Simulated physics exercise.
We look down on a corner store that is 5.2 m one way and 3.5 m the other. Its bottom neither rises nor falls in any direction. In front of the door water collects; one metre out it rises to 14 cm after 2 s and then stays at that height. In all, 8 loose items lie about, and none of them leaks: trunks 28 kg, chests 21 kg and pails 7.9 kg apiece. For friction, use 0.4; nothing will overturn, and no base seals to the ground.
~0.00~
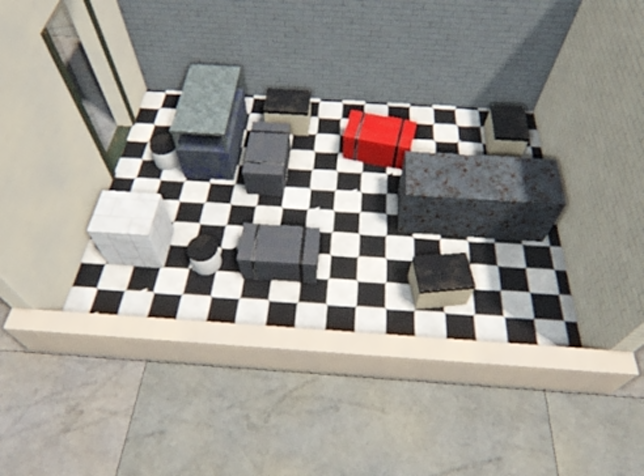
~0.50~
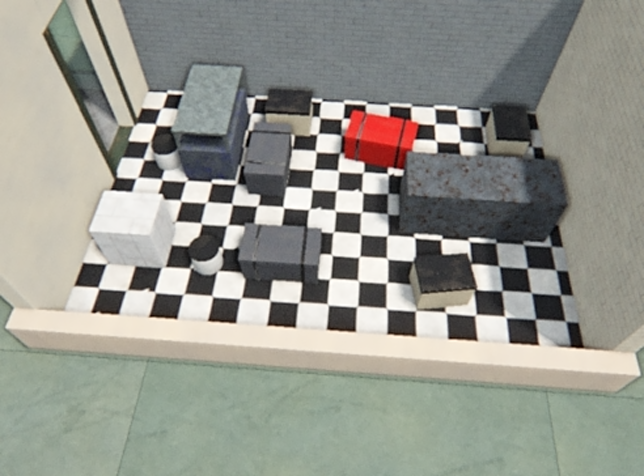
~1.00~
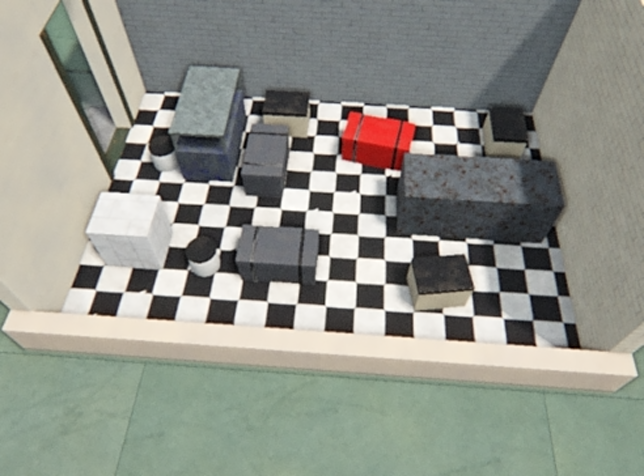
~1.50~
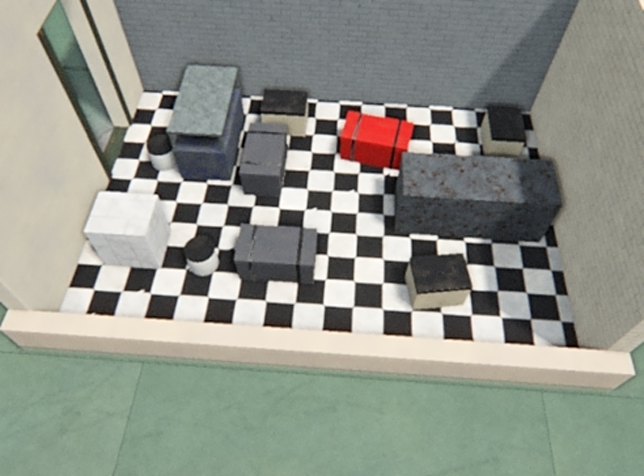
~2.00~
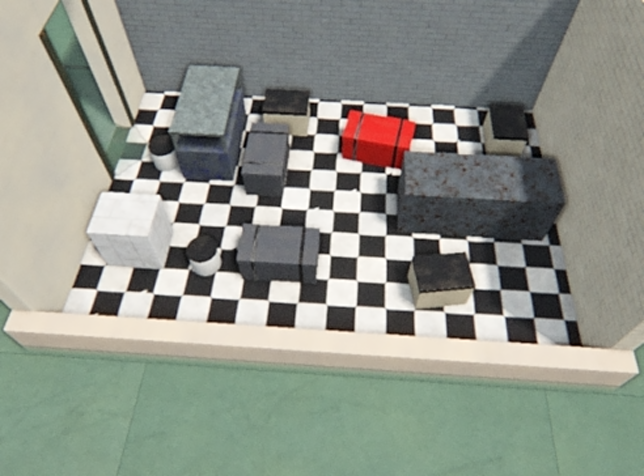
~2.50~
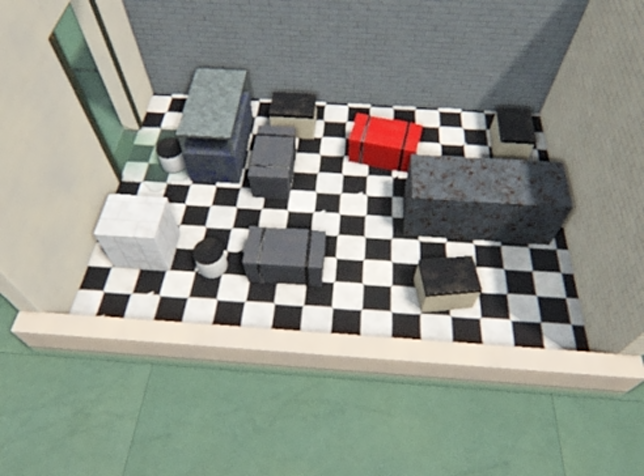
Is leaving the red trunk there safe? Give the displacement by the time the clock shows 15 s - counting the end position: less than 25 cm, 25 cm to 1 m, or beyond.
I'd say it remains nearby.
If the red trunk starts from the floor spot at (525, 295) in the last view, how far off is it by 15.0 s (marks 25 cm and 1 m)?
It barely shifts.
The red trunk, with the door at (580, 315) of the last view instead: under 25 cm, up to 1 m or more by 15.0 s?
As for the red trunk, it keeps its spot.
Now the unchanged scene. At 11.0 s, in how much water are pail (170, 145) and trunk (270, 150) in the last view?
About 5 and 4 cm.
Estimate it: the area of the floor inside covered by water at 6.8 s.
Close to 8.5 m2, I'd say.
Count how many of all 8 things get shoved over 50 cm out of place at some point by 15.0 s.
Result: 1.
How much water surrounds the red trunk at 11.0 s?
About 3 cm.
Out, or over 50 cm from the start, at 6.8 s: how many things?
By then the count is 1.
After 3.5 s the red trunk is near (386, 132), 0.0 m from its start, aground; 0 afloat.
After 6.8 s the red trunk is near (386, 132), 0.0 m from its start, aground; 0 afloat.
After 11.0 s the red trunk is near (386, 132), 0.0 m from its start, aground; 0 afloat.
After 15.0 s the red trunk is near (386, 132), 0.0 m from its start, aground; 0 afloat.
